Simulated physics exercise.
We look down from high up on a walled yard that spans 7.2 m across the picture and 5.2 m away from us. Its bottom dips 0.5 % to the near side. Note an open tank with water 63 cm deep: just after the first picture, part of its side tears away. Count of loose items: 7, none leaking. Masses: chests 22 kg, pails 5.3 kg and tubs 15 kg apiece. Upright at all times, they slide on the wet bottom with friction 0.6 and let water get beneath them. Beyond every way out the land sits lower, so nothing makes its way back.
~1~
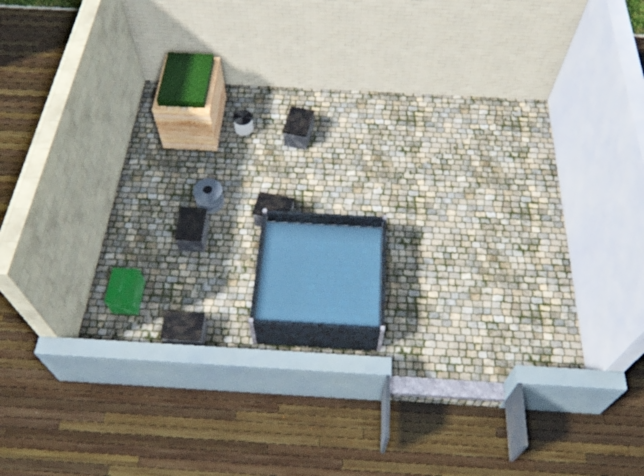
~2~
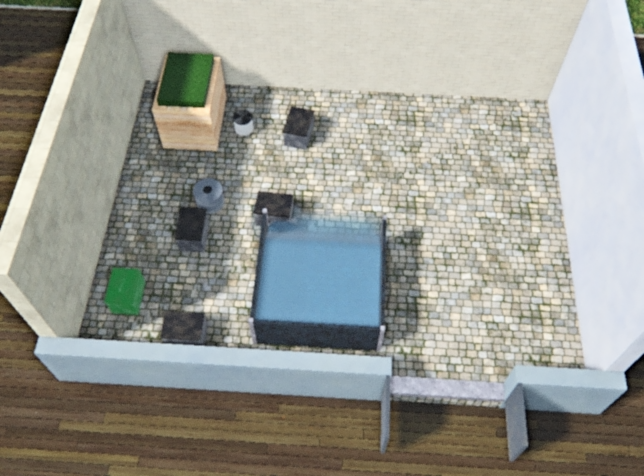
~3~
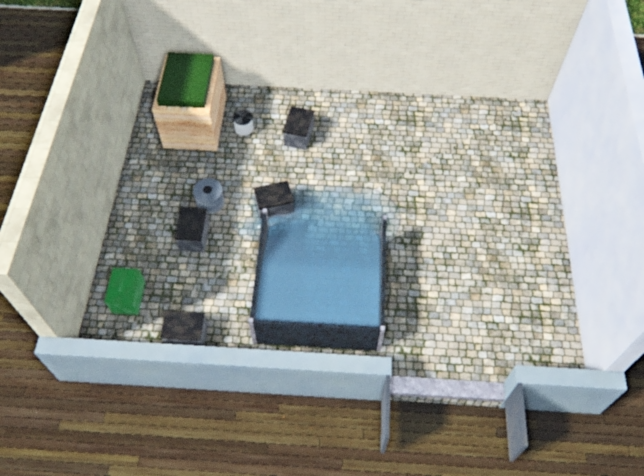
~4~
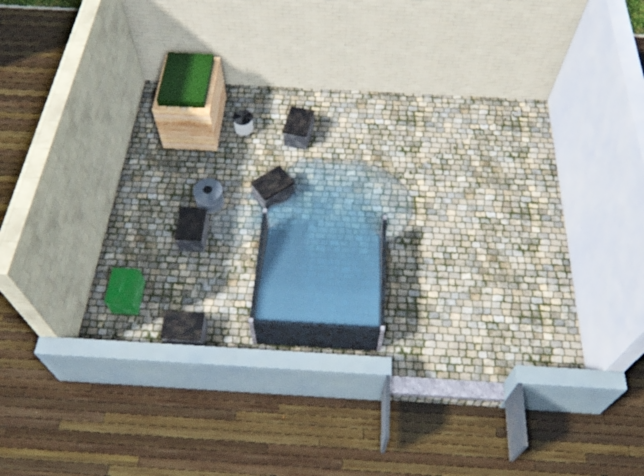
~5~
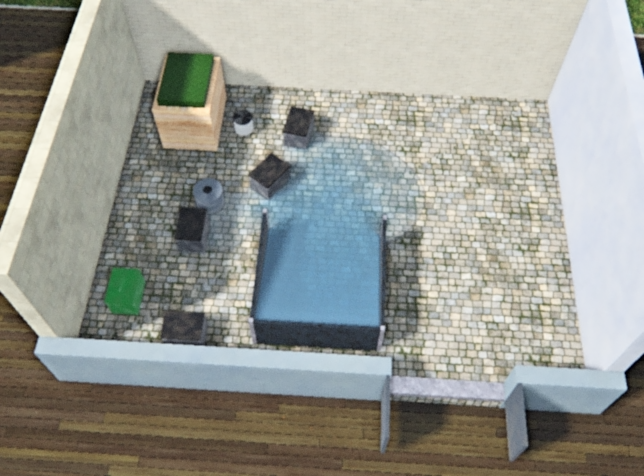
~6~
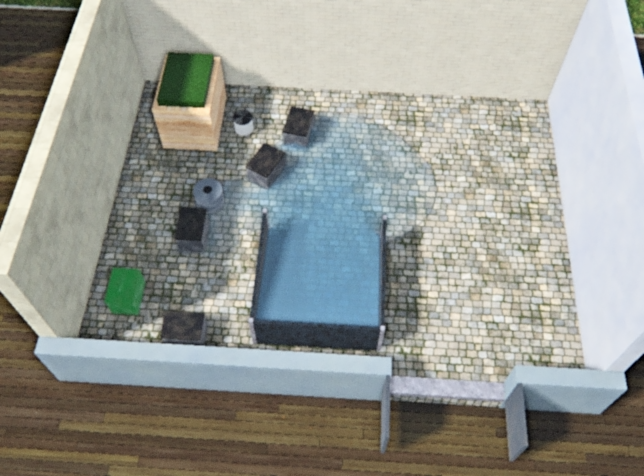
Water poured out of the blue tank after its far side gave way, spreading across the stone paving toward the back wall and pushing one dark box backward as it turned, while the other items stayed put.
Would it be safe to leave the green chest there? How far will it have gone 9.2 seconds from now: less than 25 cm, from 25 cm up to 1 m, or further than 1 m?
It is set to remain close by.
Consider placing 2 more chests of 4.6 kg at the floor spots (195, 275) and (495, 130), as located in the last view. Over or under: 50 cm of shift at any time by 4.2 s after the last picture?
Well, the first is lower and the second higher.
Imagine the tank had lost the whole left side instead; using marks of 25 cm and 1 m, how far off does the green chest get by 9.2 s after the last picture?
Afterwards the green chest is carried a long way.
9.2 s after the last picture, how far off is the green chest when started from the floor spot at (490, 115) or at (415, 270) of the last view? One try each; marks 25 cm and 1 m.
At the first spot it winds up far off; at the second it keeps its position.
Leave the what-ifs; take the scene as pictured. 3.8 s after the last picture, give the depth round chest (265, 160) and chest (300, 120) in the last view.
8 and 11 cm.
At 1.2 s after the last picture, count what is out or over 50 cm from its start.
The number I get is 3.
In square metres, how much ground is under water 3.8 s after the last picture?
The covered patch comes to about 28 m2.
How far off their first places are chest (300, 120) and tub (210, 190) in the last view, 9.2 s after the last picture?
In that order: 50 cm, 0 cm.
Then, 1.2 s after the last picture the green chest is near (122, 285), 0.0 m from its start, aground; 0 of 7 are out; 2 afloat.
Then, 3.8 s after the last picture the green chest is near (122, 285), 0.0 m from its start, aground; 0 of 7 are out; 1 afloat.
Then, 6.2 s after the last picture the green chest is near (122, 285), 0.0 m from its start, aground; 0 of 7 are out; 0 afloat.
Then, 9.2 s after the last picture the green chest is near (122, 285), 0.0 m from its start, aground; 0 of 7 are out; 0 afloat.
